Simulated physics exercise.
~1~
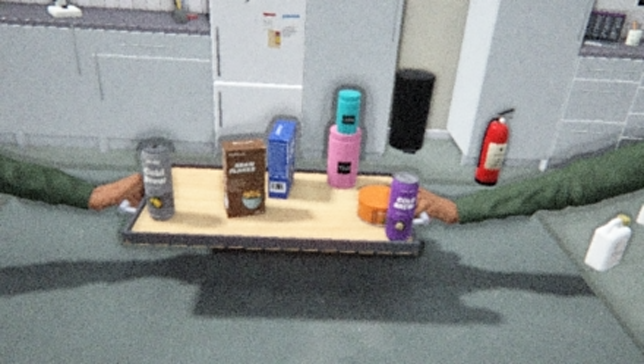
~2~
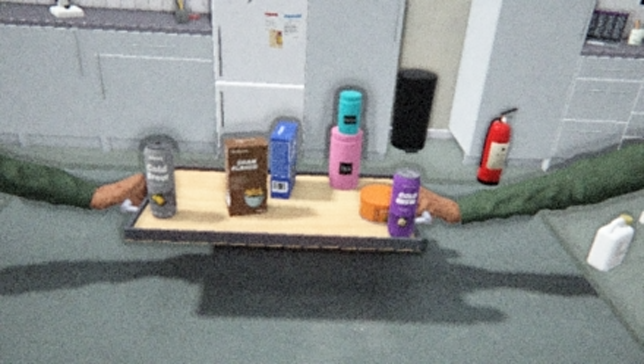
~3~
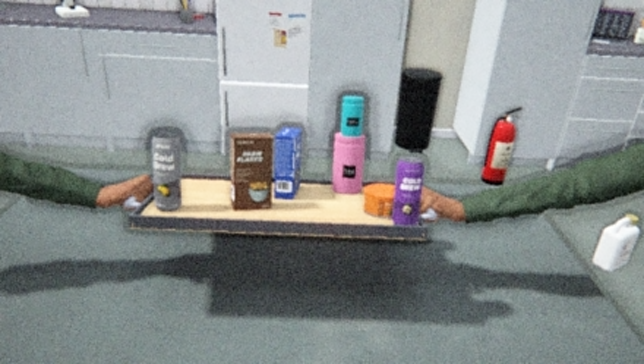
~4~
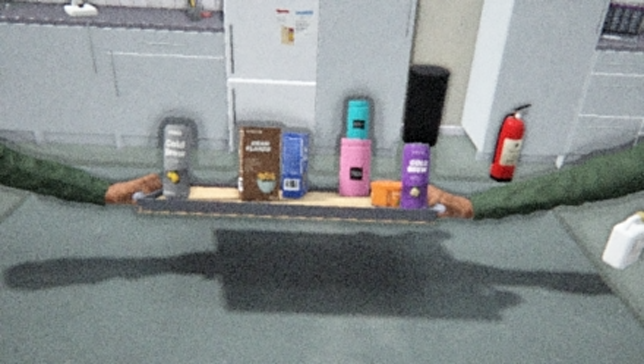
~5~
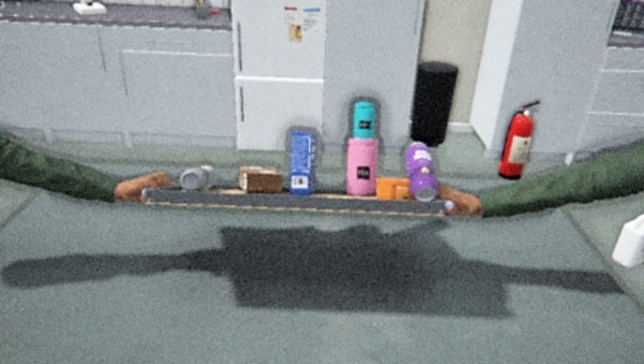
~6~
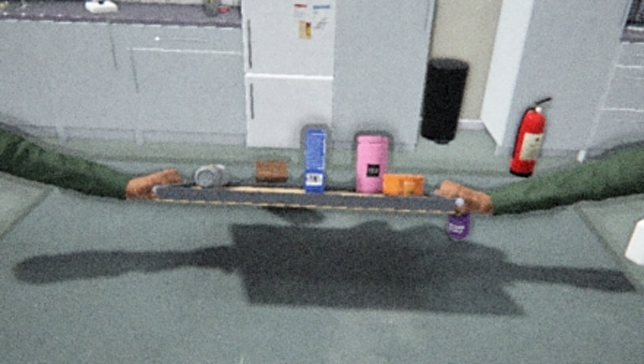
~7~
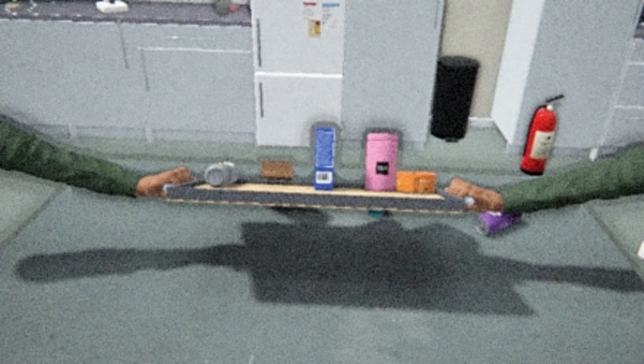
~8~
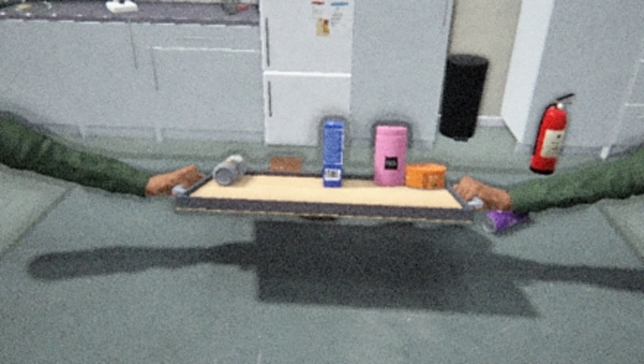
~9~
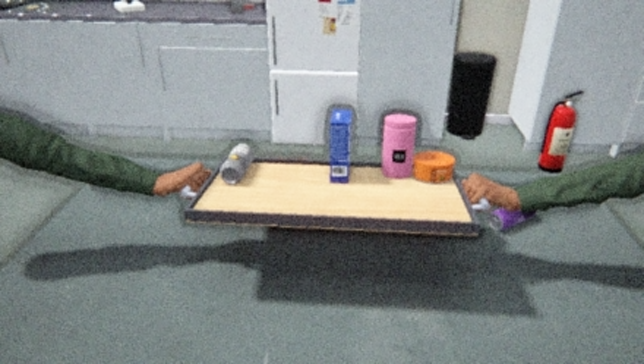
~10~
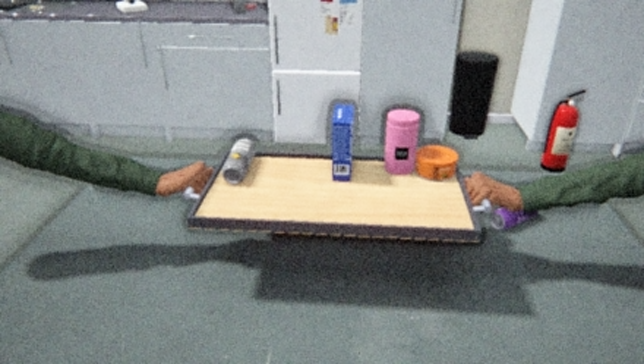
Two hands tipped a loaded tray away from the viewer until the grey can and brown carton toppled, and the carton, purple can and turquoise shaker went off, then levelled it with the grey can lying beside the upright blue packet, pink jar and orange tub.
